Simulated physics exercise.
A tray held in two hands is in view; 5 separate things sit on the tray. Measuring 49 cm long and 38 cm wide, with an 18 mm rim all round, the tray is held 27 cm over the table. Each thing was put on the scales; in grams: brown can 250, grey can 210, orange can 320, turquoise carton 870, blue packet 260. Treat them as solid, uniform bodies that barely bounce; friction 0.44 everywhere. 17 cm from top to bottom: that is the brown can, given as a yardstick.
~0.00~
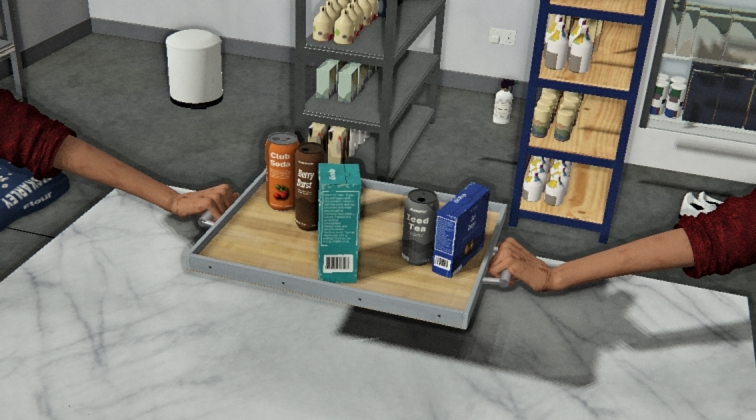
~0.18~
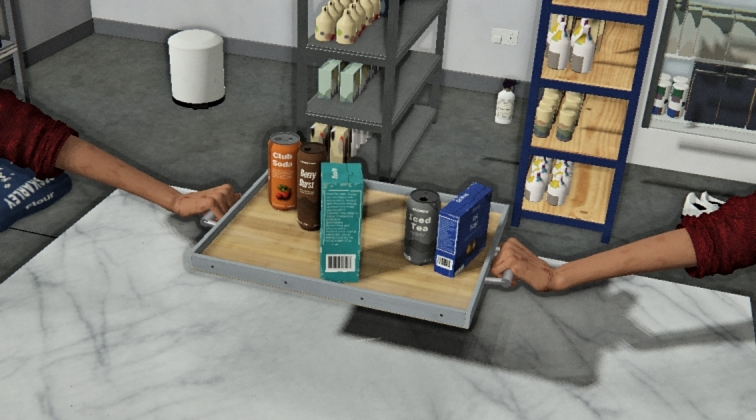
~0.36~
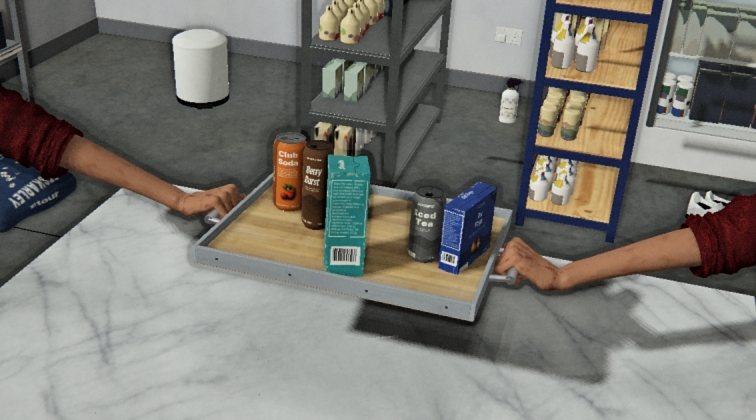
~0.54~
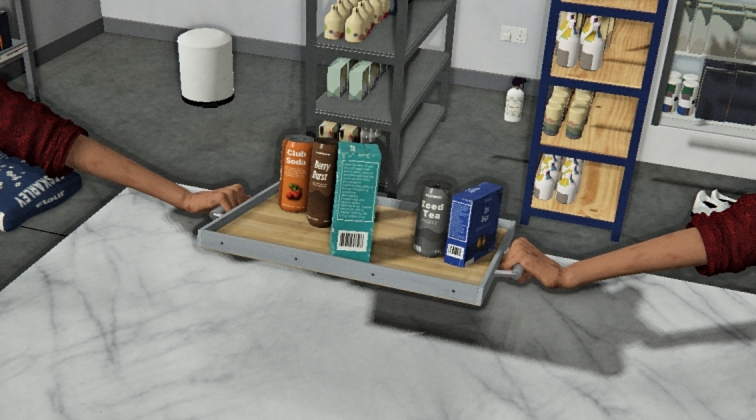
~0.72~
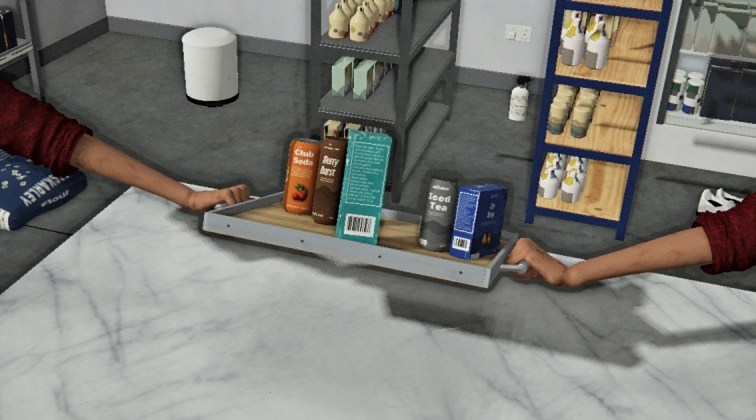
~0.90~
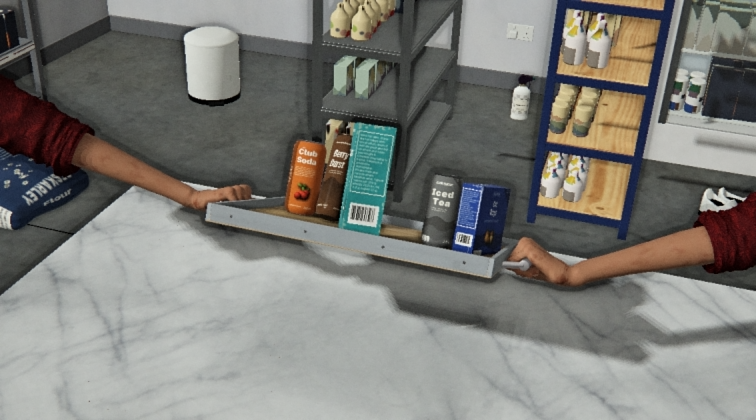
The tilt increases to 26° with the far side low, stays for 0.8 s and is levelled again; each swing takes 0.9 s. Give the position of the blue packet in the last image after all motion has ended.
(493, 194).
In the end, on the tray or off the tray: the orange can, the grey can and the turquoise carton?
When everything stops, the orange can is out of bounds, the grey can is still in bounds, and the turquoise carton is still in bounds.
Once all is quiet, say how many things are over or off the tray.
The answer is 4.
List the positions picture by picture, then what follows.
The first frame shows tray level; blue packet (461, 230); brown can (310, 188).
The second frame shows tray level; orange can (285, 172); turquoise carton (341, 224).
The third frame shows tilt 4°, far edge down; brown can (317, 186); grey can (427, 225).
The fourth frame shows tilt 12°, far edge down; orange can (297, 174); turquoise carton (354, 203).
The fifth frame shows tilt 21°, far edge down; brown can (331, 181); grey can (440, 214).
The sixth frame shows tilt 25°, far edge down; blue packet (482, 219); orange can (306, 178).
Around 1.20 s, tilt 26°, far edge down; blue packet shifted 3 cm near (484, 218); brown can on its side; turquoise carton tipped 69° against what carries it.
Around 1.40 s, tilt 26°, far edge down; brown can and orange can now off the tray; blue packet shifted 8 cm near (486, 217); turquoise carton on its side.
Around 2.20 s, tilt 16°, far edge down; blue packet shifted 13 cm near (492, 206); grey can on its side; turquoise carton on its side.
Finally (3.2 s), off the tray, brown can and orange can; on their side or leaning hard on the tray, grey can and turquoise carton; not toppled but over 5 cm from the start, blue packet. In the last view, blue packet near (493, 193).
